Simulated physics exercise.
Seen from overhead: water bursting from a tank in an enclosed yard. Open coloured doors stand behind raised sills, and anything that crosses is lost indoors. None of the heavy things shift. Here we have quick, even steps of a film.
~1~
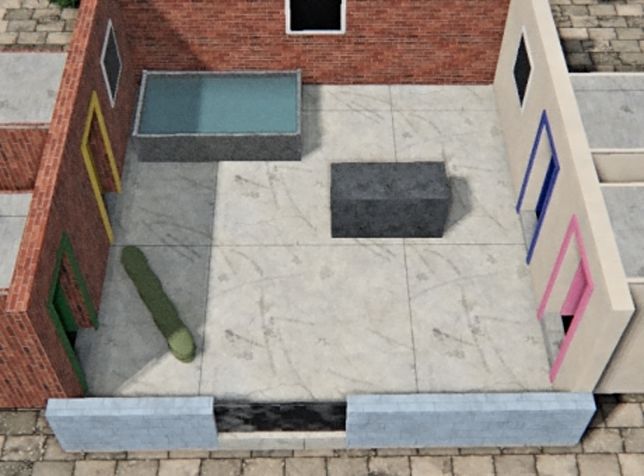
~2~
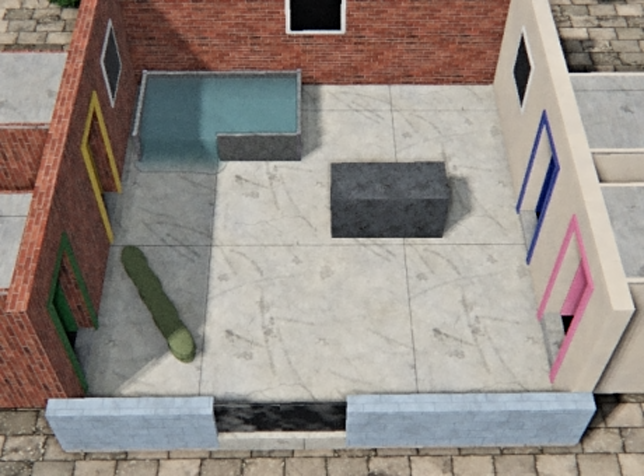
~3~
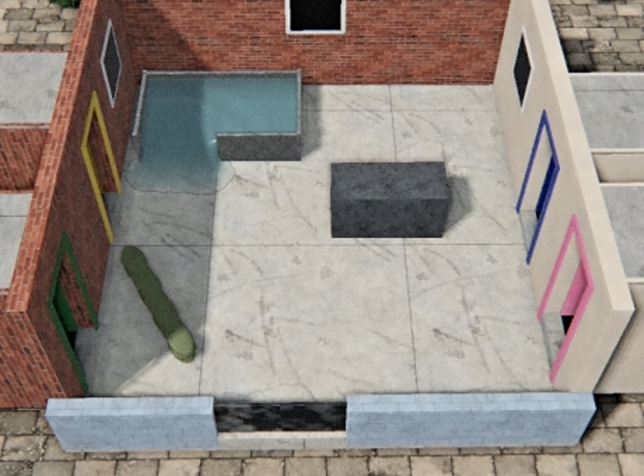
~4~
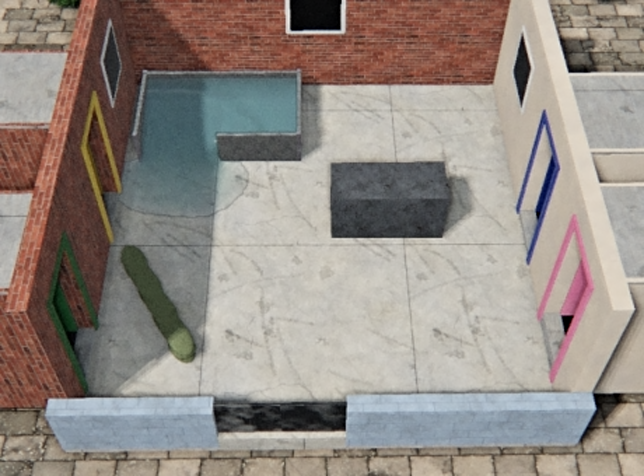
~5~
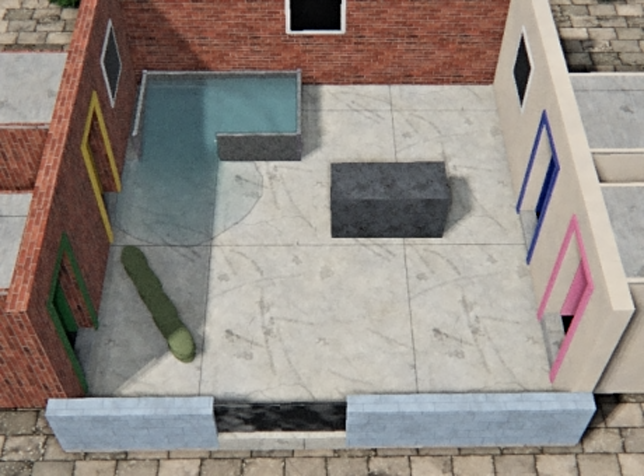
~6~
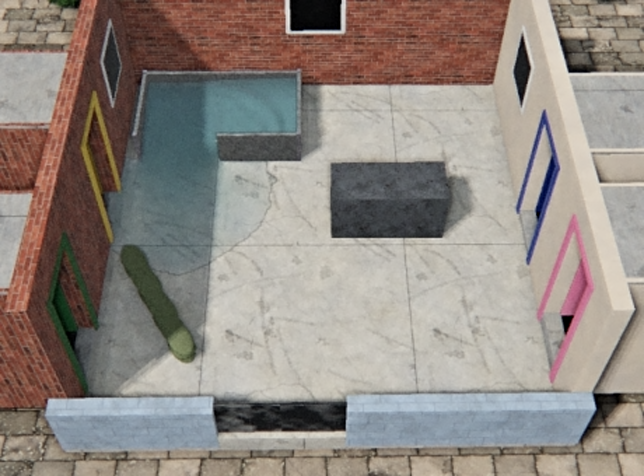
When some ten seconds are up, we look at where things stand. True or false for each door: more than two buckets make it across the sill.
Yellow door: True; green door: False; pink door: False; blue door: False.
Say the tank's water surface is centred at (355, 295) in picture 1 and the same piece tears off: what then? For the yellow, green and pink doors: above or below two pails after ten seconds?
My answer is that the yellow door ends up beneath, the green door ends up above and the pink door ends up beneath.
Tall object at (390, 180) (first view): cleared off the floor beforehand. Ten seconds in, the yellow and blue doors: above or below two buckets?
The yellow door is over; the blue door lets less in.
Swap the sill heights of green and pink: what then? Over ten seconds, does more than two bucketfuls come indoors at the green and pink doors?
Log - green: Below the mark; pink: Above the mark.
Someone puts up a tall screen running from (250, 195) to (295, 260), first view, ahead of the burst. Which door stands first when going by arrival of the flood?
That would be the yellow-painted one.
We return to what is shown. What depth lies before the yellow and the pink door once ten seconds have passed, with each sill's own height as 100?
Approx. 90 % then 50 %.
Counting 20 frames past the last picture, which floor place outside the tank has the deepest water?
Somewhere close to (134, 251).
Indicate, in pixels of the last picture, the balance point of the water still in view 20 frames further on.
Centre of mass: Roughly (225, 232).
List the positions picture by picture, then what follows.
The water tank at (220, 106) is whole and still, in the first frame.
The front is at (139, 165), out from the gap at (180, 153), in the second frame.
Water pours out at (181, 154) and has run to (130, 176), in the third frame.
The front is at (207, 212), out from the gap at (181, 154), in the fourth frame.
The front is at (193, 241), out from the gap at (181, 154), in the fifth frame.
The front is at (179, 270), out from the gap at (181, 154), in the sixth frame.
A moment on, water covers 20 % of the floor; the yellow door under two buckets in, the green door not reached, the pink door not reached, the blue door not reached.
Next, water covers 35 % of the floor; the yellow door over two buckets in, the green door wet at the sill, nothing in, the pink door not reached, the blue door not reached.
Then, water covers 45 % of the floor; the yellow door far over two buckets in, the green door wet at the sill, nothing in, the pink door not reached, the blue door not reached.
Later, water covers 60 % of the floor; the yellow door far over two buckets in, the green door wet at the sill, nothing in, the pink door wet at the sill, nothing in, the blue door wet at the sill, nothing in.
In the end, water covers 80 % of the floor; the yellow door far over two buckets in, the green door wet at the sill, nothing in, the pink door wet at the sill, nothing in, the blue door wet at the sill, nothing in.
